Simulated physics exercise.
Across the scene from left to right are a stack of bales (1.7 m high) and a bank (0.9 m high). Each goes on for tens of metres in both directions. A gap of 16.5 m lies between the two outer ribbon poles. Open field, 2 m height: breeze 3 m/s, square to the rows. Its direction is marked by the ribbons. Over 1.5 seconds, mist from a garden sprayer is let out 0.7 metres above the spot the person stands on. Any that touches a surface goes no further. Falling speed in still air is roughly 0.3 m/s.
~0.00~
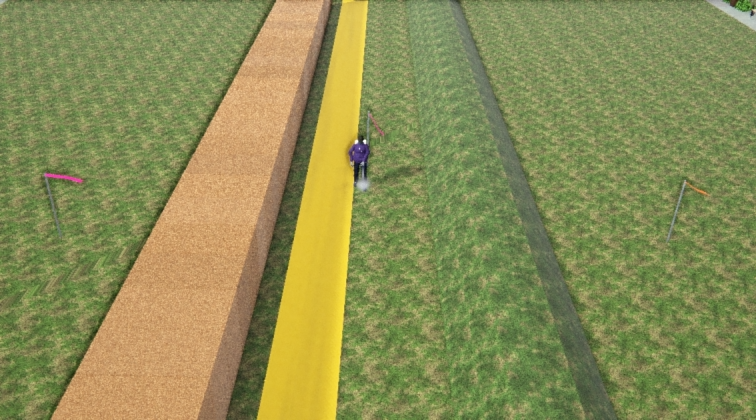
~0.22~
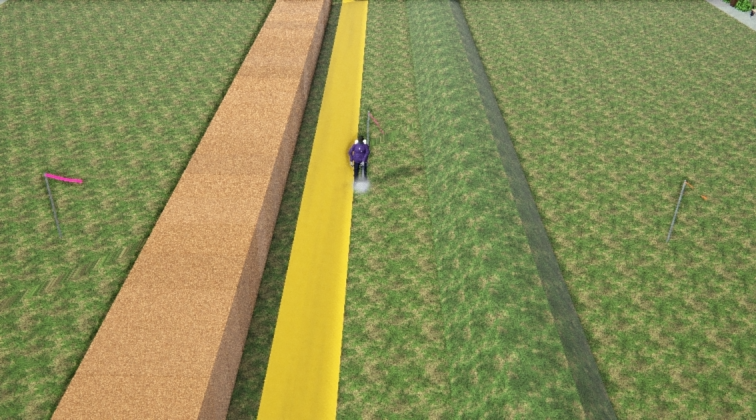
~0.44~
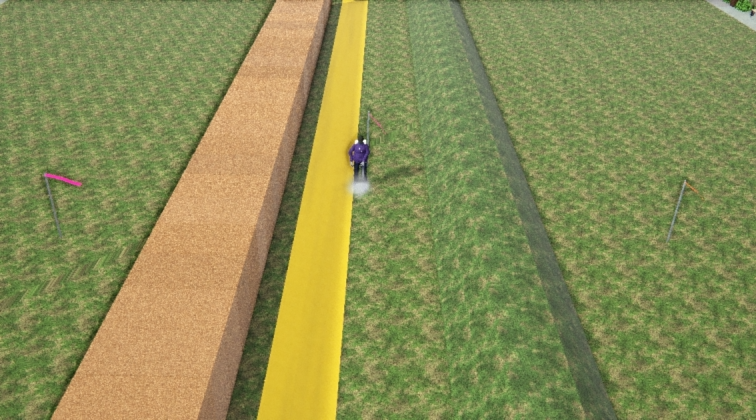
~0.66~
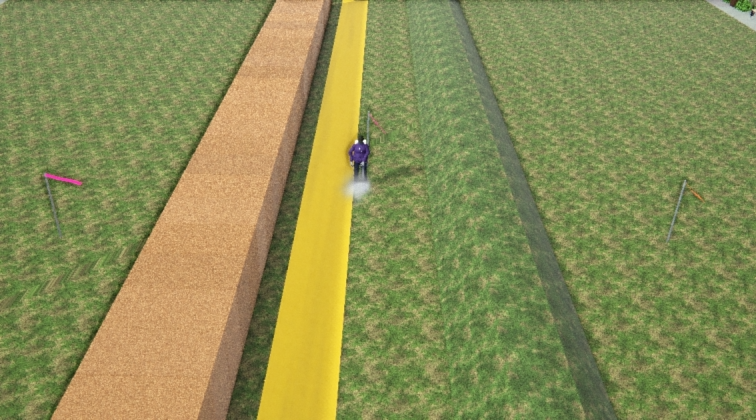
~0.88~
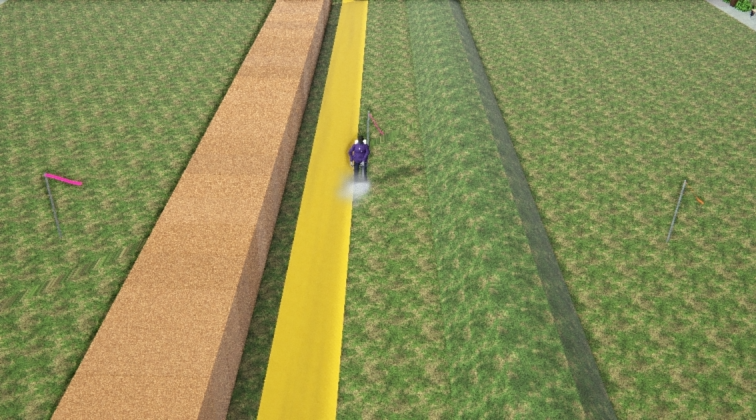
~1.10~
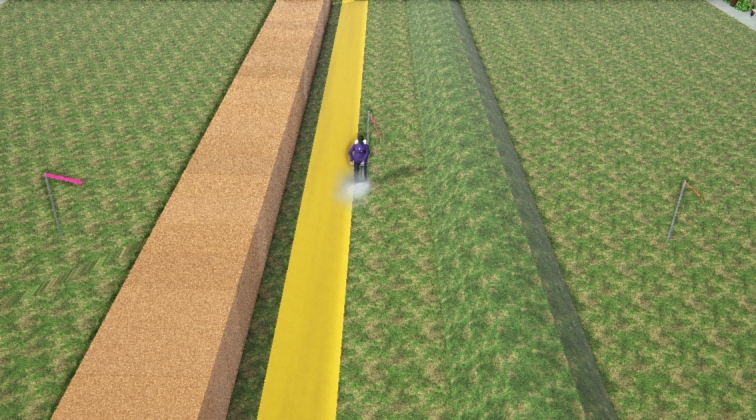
We see a person in purple standing still beside a long yellow strip, between brown bales and a grassy bank, as a small pale mist spreads slightly leftward near their feet and ribbons on the outer poles shift a little.
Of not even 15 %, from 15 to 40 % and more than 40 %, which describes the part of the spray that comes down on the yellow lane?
The part of the spray that comes down on the yellow lane is over 40 %.
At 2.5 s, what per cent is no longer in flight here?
Estimate: Some 20 percent.
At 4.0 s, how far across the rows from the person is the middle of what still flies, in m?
It is around 1.0 m.
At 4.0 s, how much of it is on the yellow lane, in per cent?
About 45 %.
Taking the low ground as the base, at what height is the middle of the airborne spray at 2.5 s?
The middle sits roughly 0.6 m above the low ground.
After 2.5 s, 19 % is no longer flying here, and 16 % lies on the yellow lane; the middle of what still flies is 0.5 m above the low ground, near (341, 188).
After 4.0 s, 47 % is no longer flying here, and 43 % lies on the yellow lane; the middle of what still flies is 0.6 m above the low ground, near (326, 186).
After 8.0 s, 78 % is no longer flying here, and 66 % lies on the yellow lane; the middle of what still flies is 0.9 m above the low ground, near (313, 179).
After 20.0 s, 98 % is no longer flying here, and 71 % lies on the yellow lane.
After 45.0 s, 100 % is no longer flying here, and 71 % lies on the yellow lane.
